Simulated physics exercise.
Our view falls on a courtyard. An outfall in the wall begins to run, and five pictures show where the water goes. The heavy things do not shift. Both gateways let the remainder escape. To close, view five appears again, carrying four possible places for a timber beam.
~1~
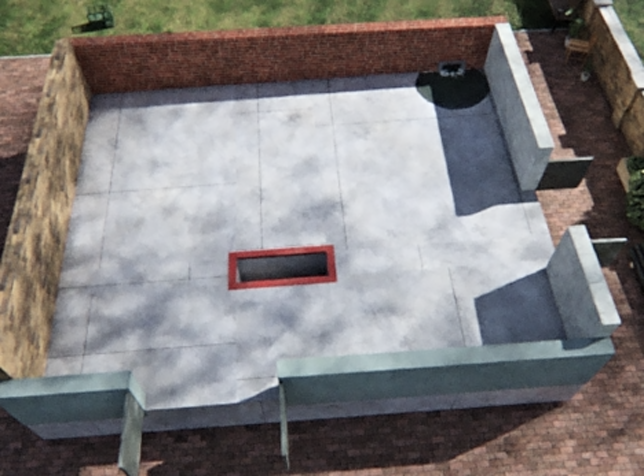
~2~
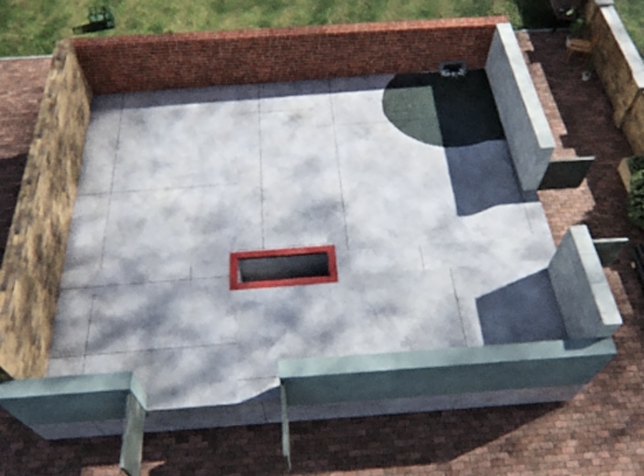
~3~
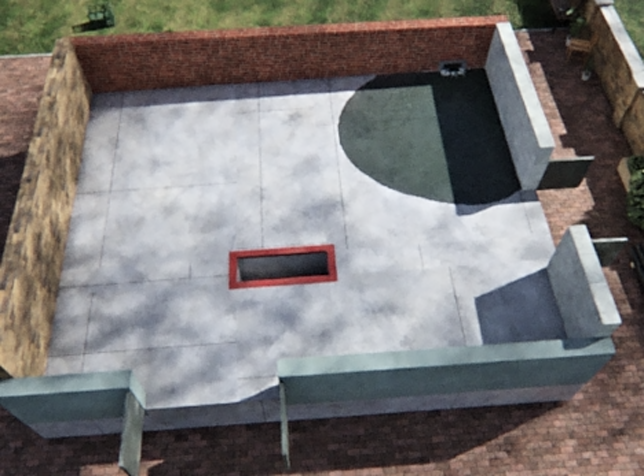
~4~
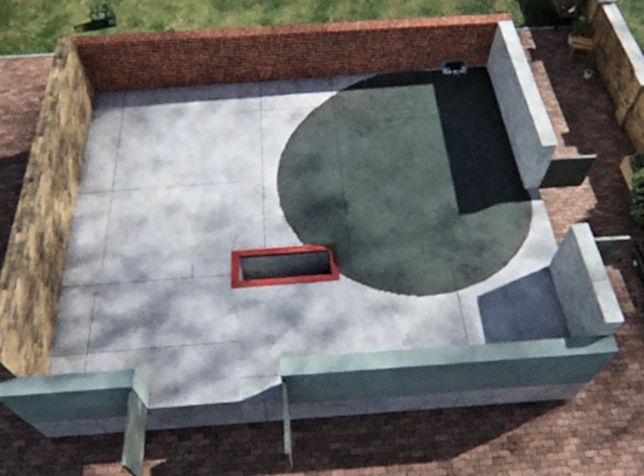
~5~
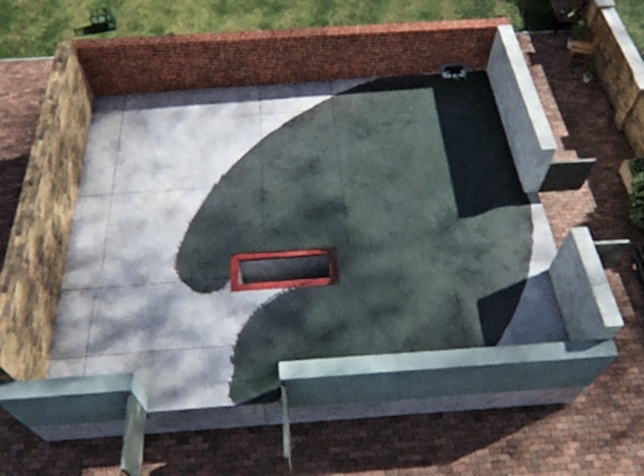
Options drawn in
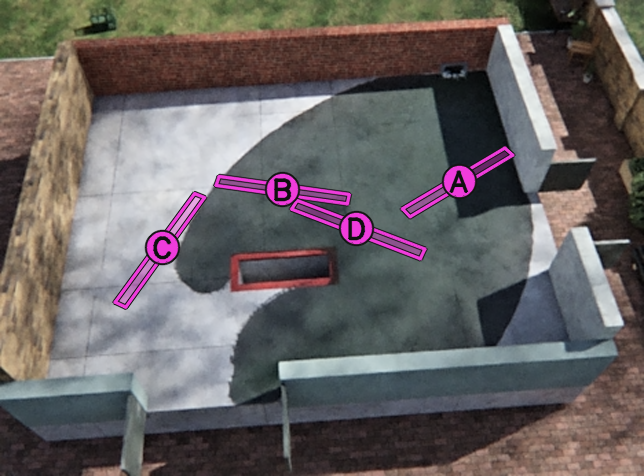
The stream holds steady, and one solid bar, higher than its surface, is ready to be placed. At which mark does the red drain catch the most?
A works best here.
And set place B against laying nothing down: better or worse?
It is worse.
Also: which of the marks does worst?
It is D.
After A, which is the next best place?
C it is.
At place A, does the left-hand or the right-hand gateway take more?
The left gate.
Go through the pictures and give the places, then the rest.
In the first picture, outfall at (451, 66); red drain at (282, 267); open gate at (213, 389); open gate at (533, 228); front seen at (458, 104), 2 % of the ground wet; red drain still dry.
In the second picture, front seen at (470, 144), 8 % of the ground wet; red drain still dry.
In the third picture, front seen at (396, 189), 17 % of the ground wet; red drain still dry.
In the fourth picture, front seen at (339, 269), 34 % of the ground wet; red drain still dry.
In the fifth picture, front seen at (190, 267), 52 % of the ground wet; red drain taking water.
On the marked copy, A from (406, 212) to (508, 151); B from (217, 180) to (348, 199); C from (120, 304) to (199, 195); D from (294, 204) to (422, 253).
If A is chosen, about 53 % of the stream goes into the red drain, about 44 % out by the gates.
If B is chosen, about 23 % of the stream goes into the red drain, about 71 % out by the gates.
If C is chosen, about 34 % of the stream goes into the red drain, about 60 % out by the gates.
If D is chosen, about 2 % of the stream goes into the red drain, about 94 % out by the gates.
